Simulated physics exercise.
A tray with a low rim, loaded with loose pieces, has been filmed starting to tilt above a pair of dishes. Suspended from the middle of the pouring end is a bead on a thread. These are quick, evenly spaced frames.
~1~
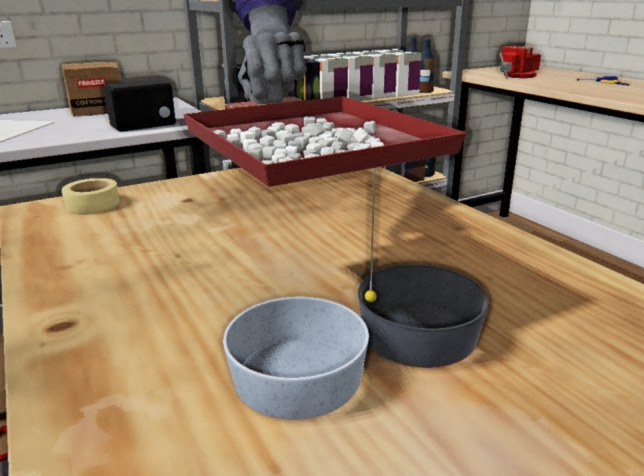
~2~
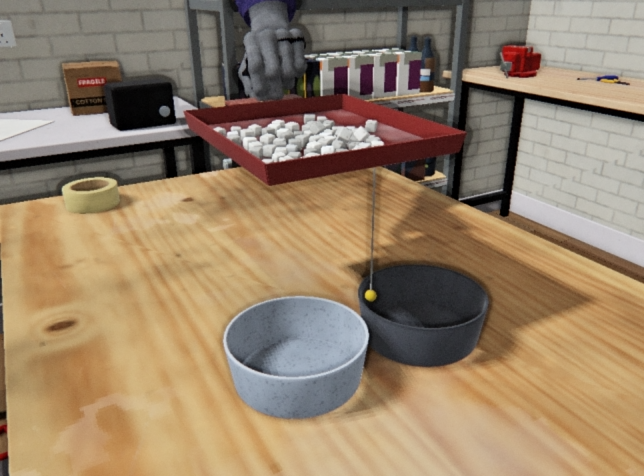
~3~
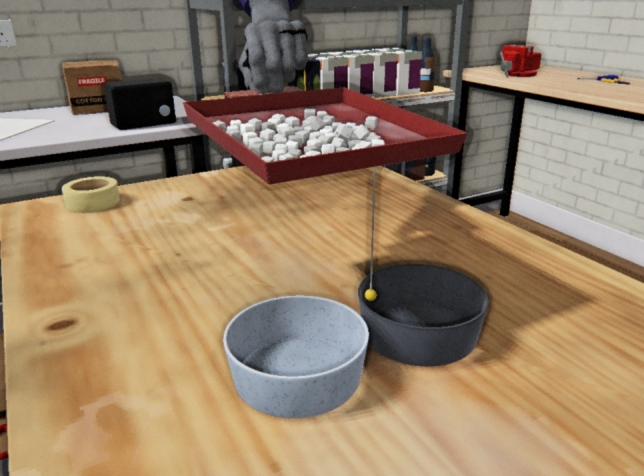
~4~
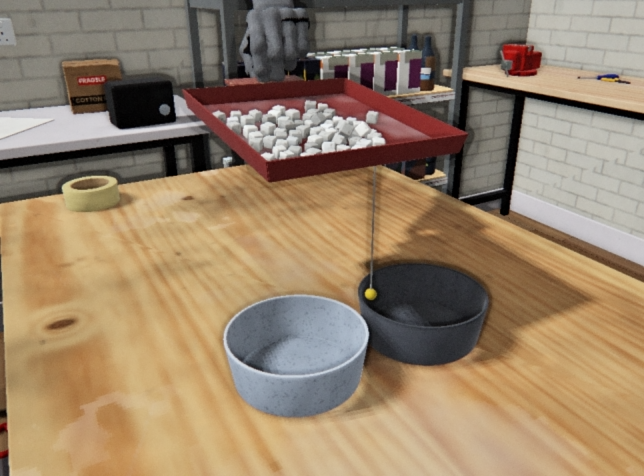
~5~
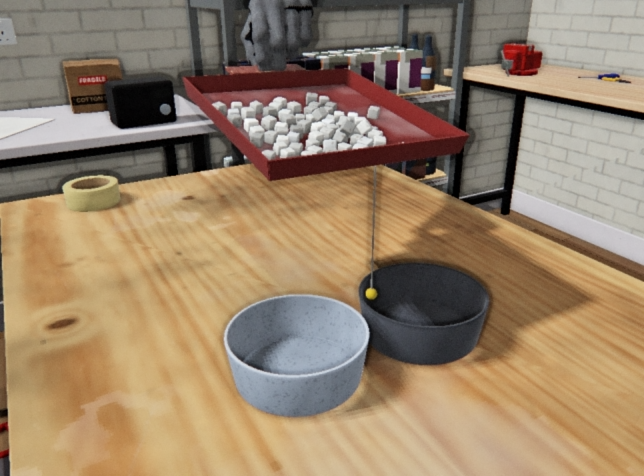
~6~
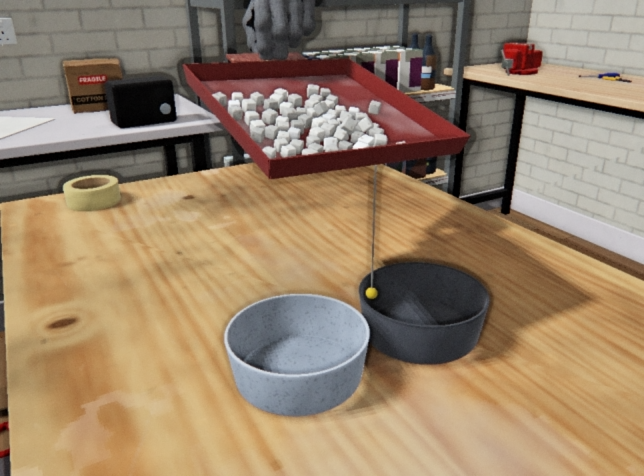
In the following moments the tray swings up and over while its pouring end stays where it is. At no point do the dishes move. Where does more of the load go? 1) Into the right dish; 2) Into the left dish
Into the right dish.
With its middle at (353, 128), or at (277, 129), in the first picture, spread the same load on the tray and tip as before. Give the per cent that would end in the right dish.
First case around 30 %, second case around 30 %.
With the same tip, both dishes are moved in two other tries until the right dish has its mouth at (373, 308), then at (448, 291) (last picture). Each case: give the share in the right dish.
Roughly 20 % and 30 %.
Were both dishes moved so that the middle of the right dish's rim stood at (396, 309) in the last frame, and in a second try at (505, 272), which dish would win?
The dish to the right; the dish to the left.
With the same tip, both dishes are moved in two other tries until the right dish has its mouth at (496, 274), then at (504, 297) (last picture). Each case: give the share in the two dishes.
First 40 %, then 70 %.
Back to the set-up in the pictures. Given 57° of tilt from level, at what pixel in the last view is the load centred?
Roughly at (367, 131).
Soon, tray tipped steeply; all on the tray.
A while on, tray tipped right over; most on the tray; a stray few in the right dish; a small part in the air.
Towards the end, tray tipped past a quarter turn; about a quarter in the right dish; most outside both.
Finally, tray tipped past a quarter turn; none in the left dish; about a quarter in the right dish; most outside both.
